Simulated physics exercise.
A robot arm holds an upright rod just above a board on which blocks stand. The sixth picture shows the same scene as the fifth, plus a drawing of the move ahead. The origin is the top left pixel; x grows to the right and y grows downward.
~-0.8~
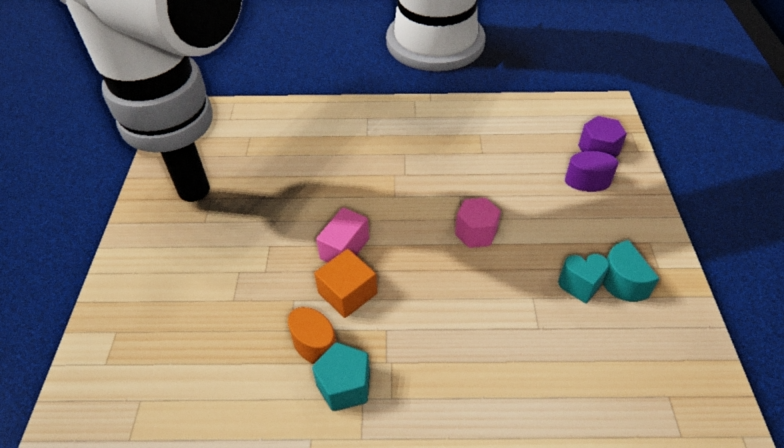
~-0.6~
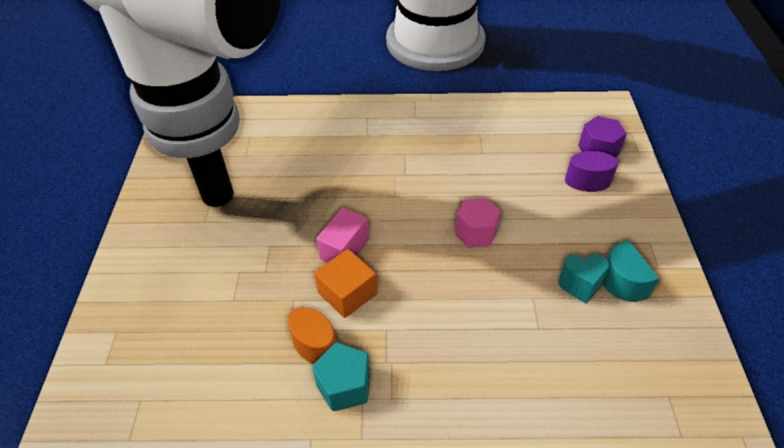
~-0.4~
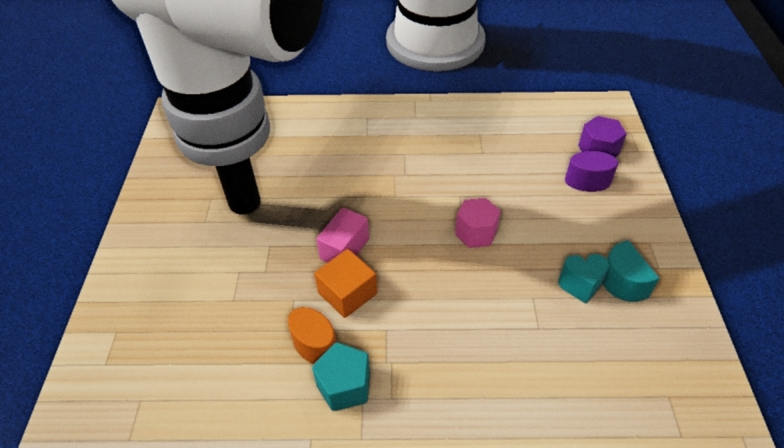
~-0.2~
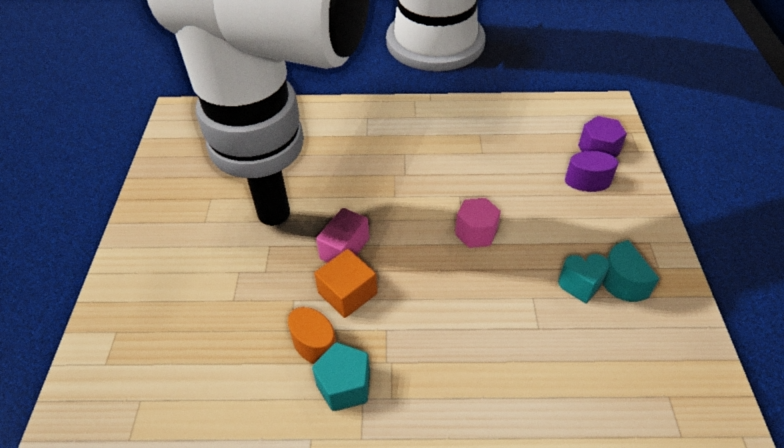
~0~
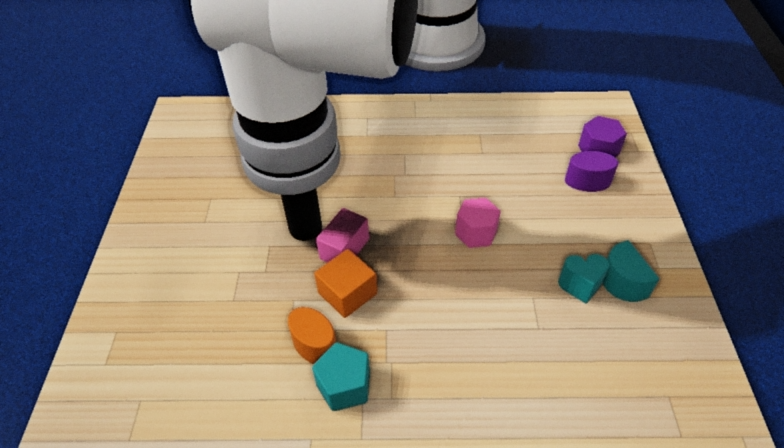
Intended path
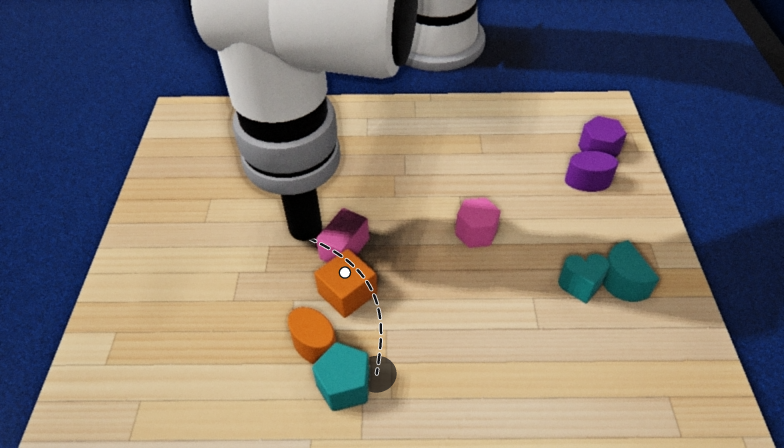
At the start, a robot arm holds a black upright rod over the left side of a wooden board scattered with pink, orange, teal and purple blocks. The rod moves steadily rightward and slightly downward until it is close beside the pink rectangular block, while all the blocks stay still.
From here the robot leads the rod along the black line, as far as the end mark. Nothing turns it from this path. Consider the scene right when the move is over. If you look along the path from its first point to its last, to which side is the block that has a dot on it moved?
My answer: Right.
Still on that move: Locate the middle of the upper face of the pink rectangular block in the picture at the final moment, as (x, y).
(390, 238)
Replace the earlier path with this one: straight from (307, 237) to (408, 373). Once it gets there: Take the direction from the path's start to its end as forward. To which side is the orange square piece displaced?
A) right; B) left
I choose B.
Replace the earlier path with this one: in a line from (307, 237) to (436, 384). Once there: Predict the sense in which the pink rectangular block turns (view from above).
It makes a counterclockwise turn.
The drawn path runs from (307, 237) over (353, 266) and (379, 313) to (377, 374); the dot is on the orange square piece.
The first path, step by step. One third of the way, rod at (353, 259); pink rectangular block at (385, 236), turned 40° anticlockwise; orange square piece at (352, 279), turned 35° clockwise.
Two thirds of the way, rod at (379, 307); orange elliptical block at (304, 333), turned 20° clockwise; turquoise pentagon at (339, 376), turned 10° clockwise; pink rectangular block at (390, 238), turned 55° anticlockwise; orange square piece at (358, 329), turned 80° clockwise.
At the end, rod at (376, 367); orange elliptical block at (303, 333), turned 20° clockwise; turquoise pentagon at (305, 434), turned 35° clockwise; pink rectangular block at (390, 238), turned 55° anticlockwise; orange square piece at (344, 392), turned 95° clockwise.
